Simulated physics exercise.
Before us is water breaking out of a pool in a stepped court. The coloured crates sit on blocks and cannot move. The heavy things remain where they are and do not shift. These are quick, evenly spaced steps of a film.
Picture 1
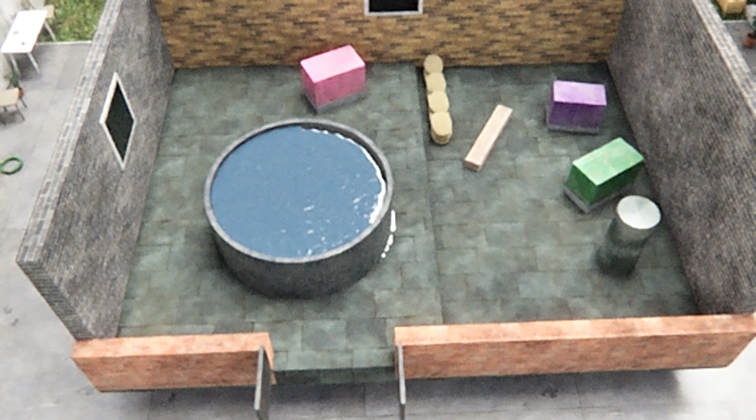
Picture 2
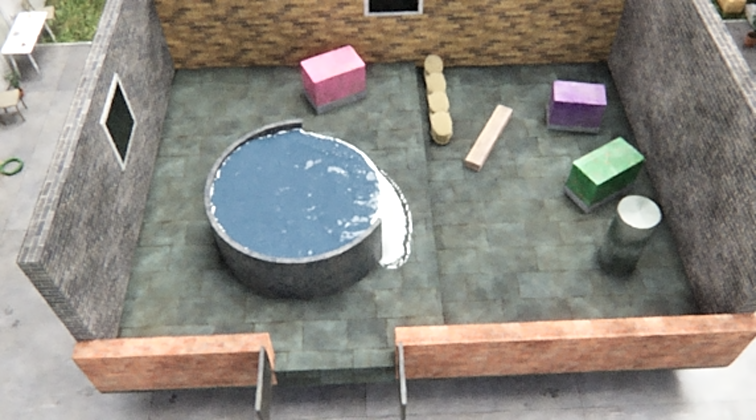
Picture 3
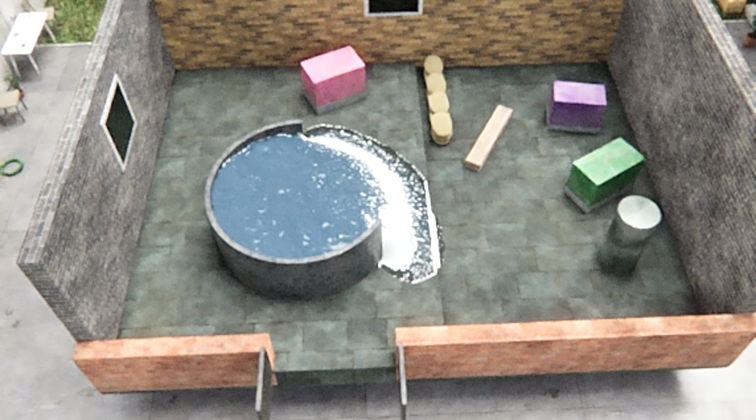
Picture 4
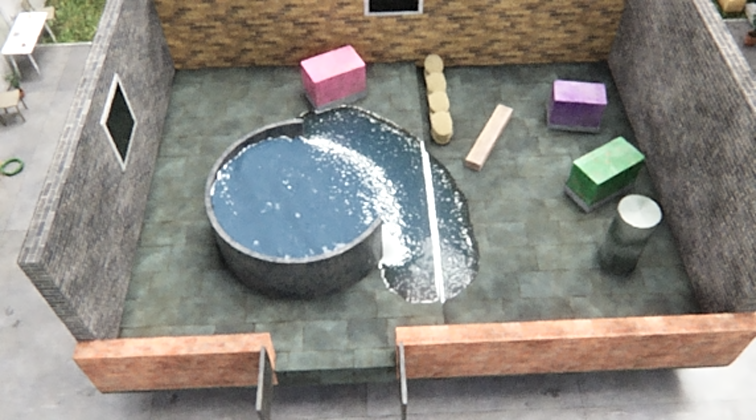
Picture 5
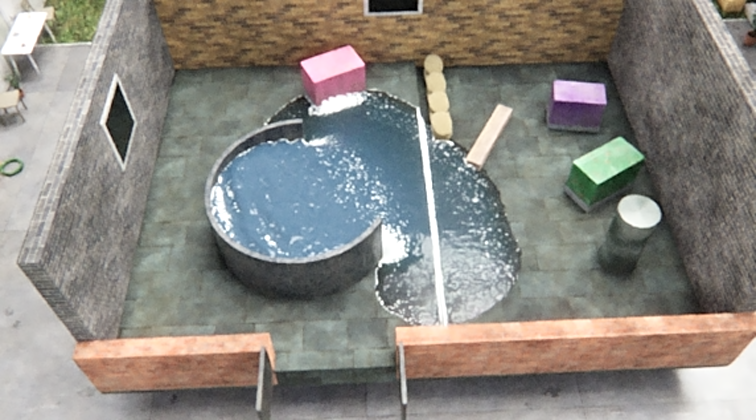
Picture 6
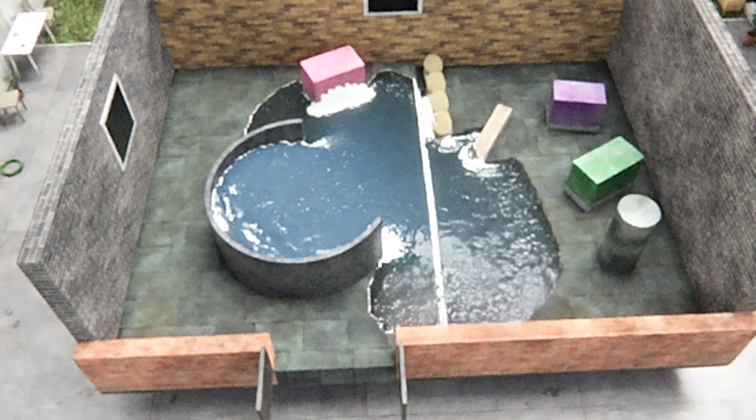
In a walled, paved courtyard, a round tank of water opened on its right side, and water poured out, spreading across the floor to the right and around the pink box and the wooden plank.
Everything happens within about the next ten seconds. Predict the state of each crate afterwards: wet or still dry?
The green crate will be touched. The purple crate will be touched. The pink crate will be touched.
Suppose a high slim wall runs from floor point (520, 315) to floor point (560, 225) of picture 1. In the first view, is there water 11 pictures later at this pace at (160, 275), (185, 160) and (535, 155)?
Outcome by spot, in order - unwatered, unwatered, watered.
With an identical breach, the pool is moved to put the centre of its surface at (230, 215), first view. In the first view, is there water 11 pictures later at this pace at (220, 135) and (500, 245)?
Taking the spots in order: Bare, swamped.
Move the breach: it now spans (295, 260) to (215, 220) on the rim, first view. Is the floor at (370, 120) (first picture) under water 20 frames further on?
I reckon it ends up parched.
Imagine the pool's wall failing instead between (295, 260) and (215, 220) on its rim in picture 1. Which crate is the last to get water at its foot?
Answer: The crate marked purple.
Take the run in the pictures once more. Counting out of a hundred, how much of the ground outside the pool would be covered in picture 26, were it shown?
By my count, 70 percent.
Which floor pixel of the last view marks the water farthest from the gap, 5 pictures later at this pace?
My best guess is about (700, 329).
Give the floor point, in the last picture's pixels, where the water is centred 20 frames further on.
I'd say around (464, 159).
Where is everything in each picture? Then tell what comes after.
In the first frame, the round tank at (299, 188) is whole and still.
In the second frame, the front is at (393, 262), out from the gap at (375, 177).
In the third frame, water pours out at (375, 180) and has run to (436, 268).
In the fourth frame, the front is at (446, 294), out from the gap at (375, 182).
In the fifth frame, water pours out at (375, 183) and has run to (501, 291).
In the sixth frame, the front is at (546, 289), out from the gap at (375, 183).
A moment on, water covers 55 % of the floor; the green crate water round its plinth, the purple crate water round its plinth, the pink crate water round its plinth.
Next, water covers 70 % of the floor; the green crate water round its plinth, the purple crate water round its plinth, the pink crate water round its plinth.
Then, water covers 70 % of the floor; the green crate water round its plinth, the purple crate water round its plinth, the pink crate water round its plinth.
Later, water covers 95 % of the floor; the green crate water round its plinth, the purple crate water round its plinth, the pink crate water round its plinth.
In the end, water covers 95 % of the floor; the green crate was topped, the purple crate was topped, the pink crate was topped.
